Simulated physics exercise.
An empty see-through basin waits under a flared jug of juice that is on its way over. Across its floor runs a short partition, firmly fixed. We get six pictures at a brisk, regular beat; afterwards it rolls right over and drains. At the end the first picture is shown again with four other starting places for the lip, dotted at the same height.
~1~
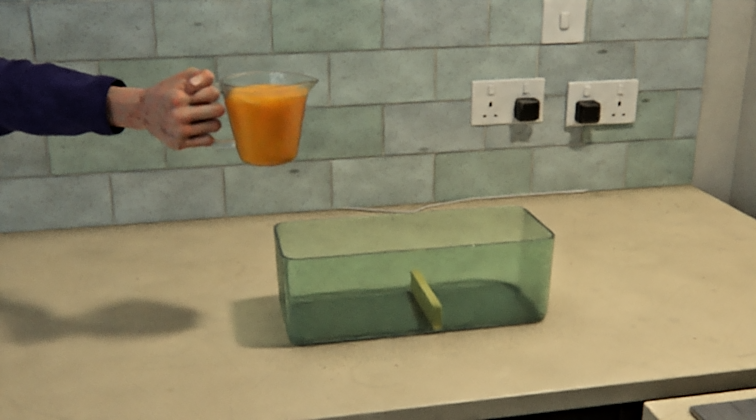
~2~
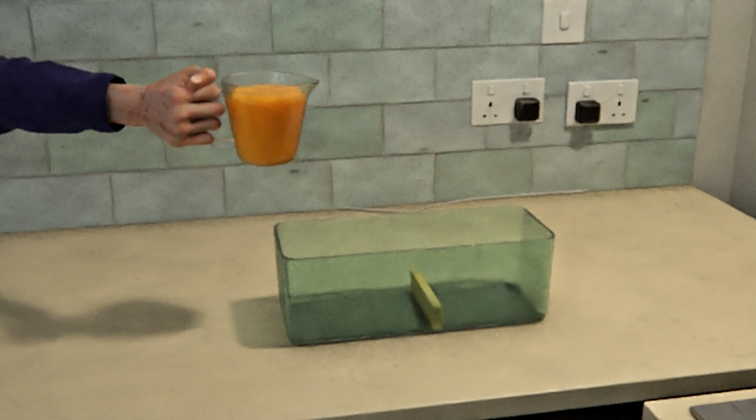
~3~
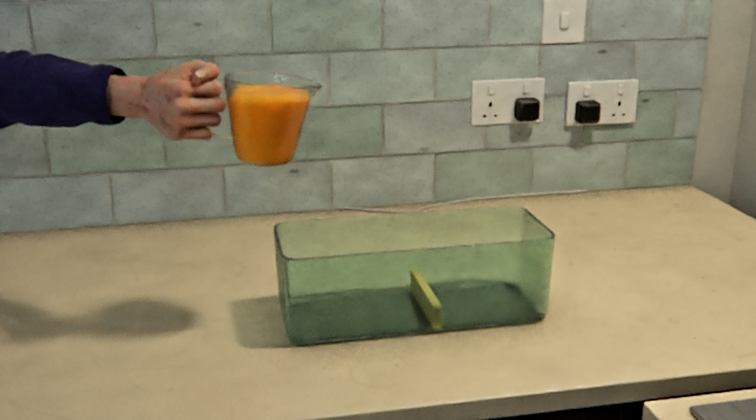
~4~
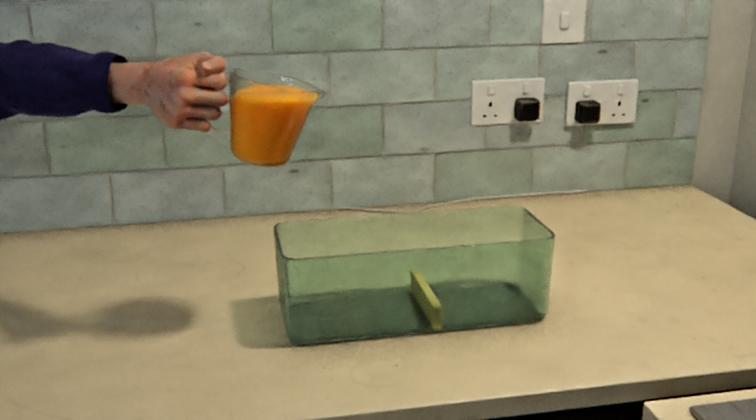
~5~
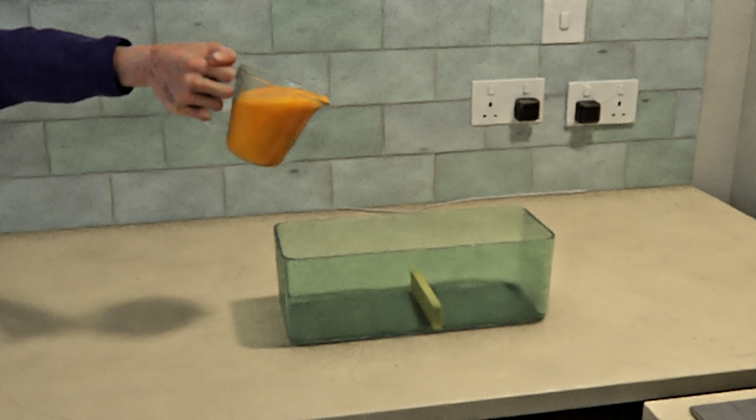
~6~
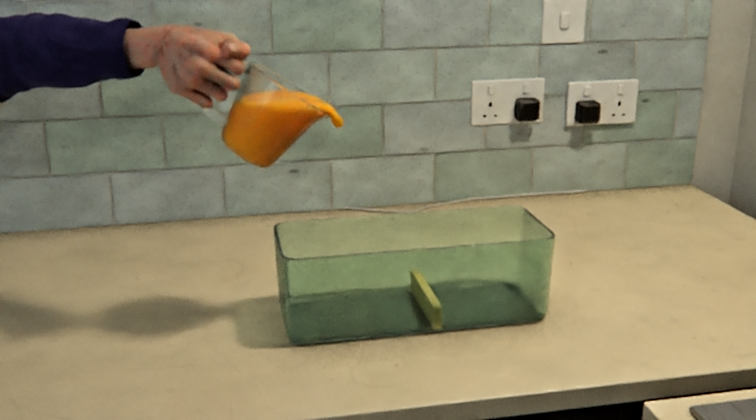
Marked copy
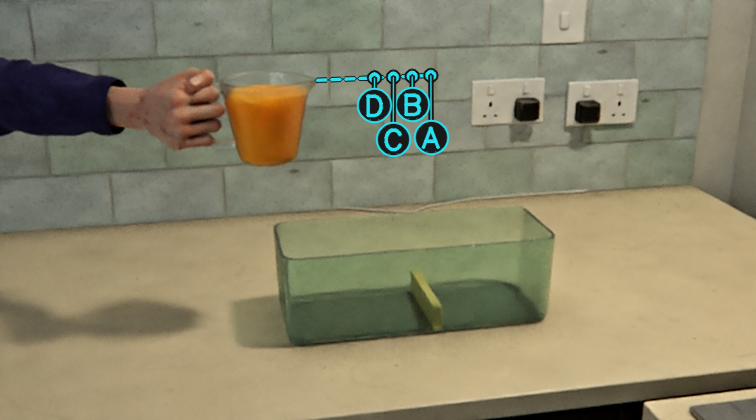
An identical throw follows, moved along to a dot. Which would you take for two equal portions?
Spot D.
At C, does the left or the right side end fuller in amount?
The right side.
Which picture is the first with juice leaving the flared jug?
In picture 6.
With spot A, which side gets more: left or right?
The right one.
In cyan, A at (430, 75); B at (412, 76); C at (393, 77); D at (374, 77).
Choosing A, about 9 % ends left of the wall and 90 % right of it.
Choosing B, about 11 % ends left of the wall and 88 % right of it.
Choosing C, about 21 % ends left of the wall and 78 % right of it.
Choosing D, about 48 % ends left of the wall and 51 % right of it.
